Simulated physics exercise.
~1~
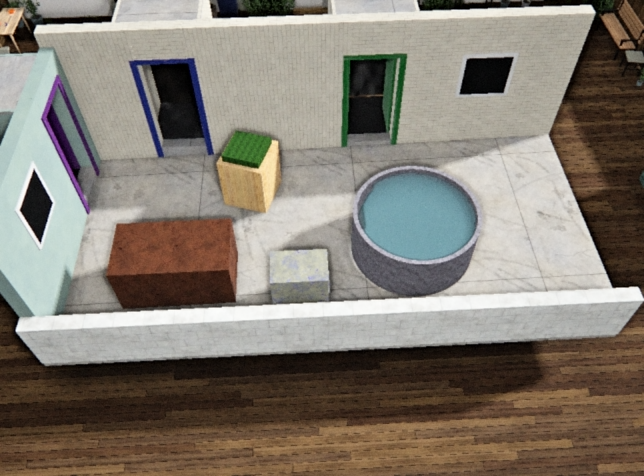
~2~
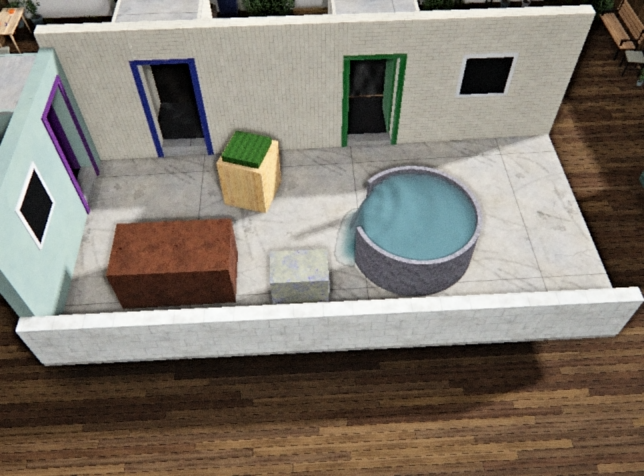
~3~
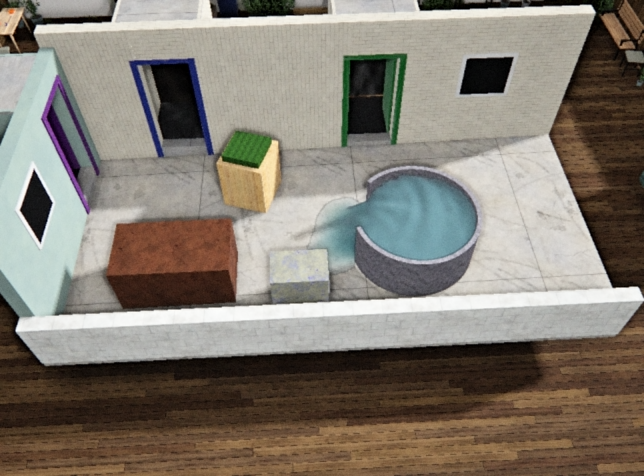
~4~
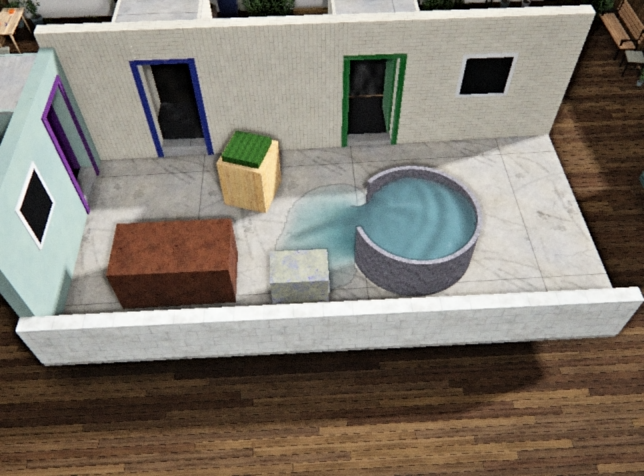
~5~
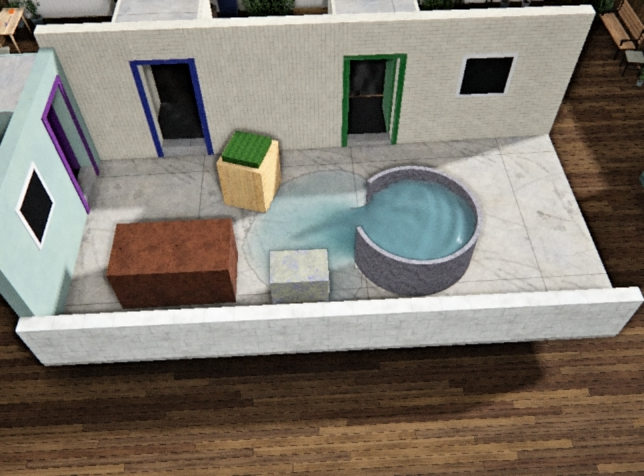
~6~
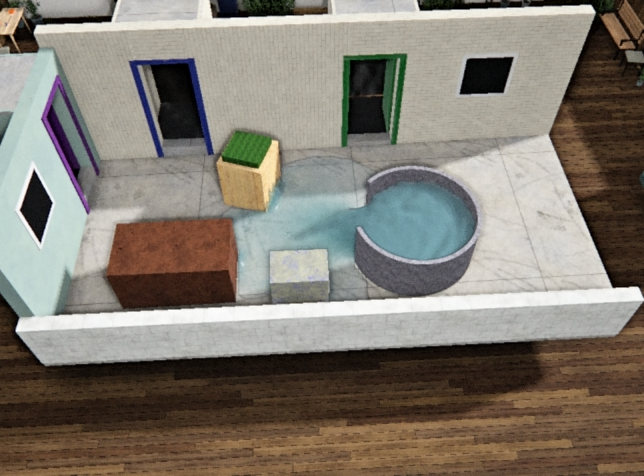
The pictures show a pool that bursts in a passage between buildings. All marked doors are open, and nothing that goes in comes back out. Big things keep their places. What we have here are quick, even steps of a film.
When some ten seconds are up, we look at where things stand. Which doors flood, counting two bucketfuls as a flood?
In order: Blue door: Two buckets or fewer; purple door: Two buckets or fewer; green door: Two buckets or fewer.
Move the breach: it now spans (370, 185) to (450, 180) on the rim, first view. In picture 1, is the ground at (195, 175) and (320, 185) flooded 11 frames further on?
Respectively: Drenched and drenched.
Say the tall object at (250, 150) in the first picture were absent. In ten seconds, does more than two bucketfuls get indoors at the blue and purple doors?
Result - blue door doesn't reach it, purple door overshoots.
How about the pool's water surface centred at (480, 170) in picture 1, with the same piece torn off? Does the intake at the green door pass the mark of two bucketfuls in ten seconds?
Then the green door exceeds the limit.
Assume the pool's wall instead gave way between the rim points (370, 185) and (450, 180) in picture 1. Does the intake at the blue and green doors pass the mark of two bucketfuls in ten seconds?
Note - blue door: Below threshold; green door: Above threshold.
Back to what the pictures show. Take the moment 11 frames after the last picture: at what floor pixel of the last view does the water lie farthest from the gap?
I reckon the front has reached (101, 162) by then.
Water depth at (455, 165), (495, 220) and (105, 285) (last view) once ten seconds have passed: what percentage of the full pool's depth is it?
Respectively 4, 4 and 14 per cent.
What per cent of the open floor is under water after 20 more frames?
I reckon 70 per cent or so.
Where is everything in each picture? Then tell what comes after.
In the first frame, the pool at (417, 215) is whole and still.
In the second frame, water pours out at (357, 225) and has run to a hidden place.
In the third frame, the front is at (334, 203), out from the gap at (357, 227).
In the fourth frame, the front is at a hidden place, out from the gap at (356, 229).
In the fifth frame, the front is at (248, 249), out from the gap at (356, 229).
In the sixth frame, water pours out at (356, 228) and has run to a hidden place.
A moment on, water covers 35 % of the floor; the blue door not reached, the purple door not reached, the green door wet at the sill, nothing in.
Next, water covers 50 % of the floor; the blue door wet at the sill, nothing in, the purple door wet at the sill, nothing in, the green door wet at the sill, nothing in.
Then, water covers 70 % of the floor; the blue door wet at the sill, nothing in, the purple door under two buckets in, the green door wet at the sill, nothing in.
Later, water covers 90 % of the floor; the blue door wet at the sill, nothing in, the purple door under two buckets in, the green door wet at the sill, nothing in.
In the end, water covers 90 % of the floor; the blue door wet at the sill, nothing in, the purple door under two buckets in, the green door wet at the sill, nothing in.
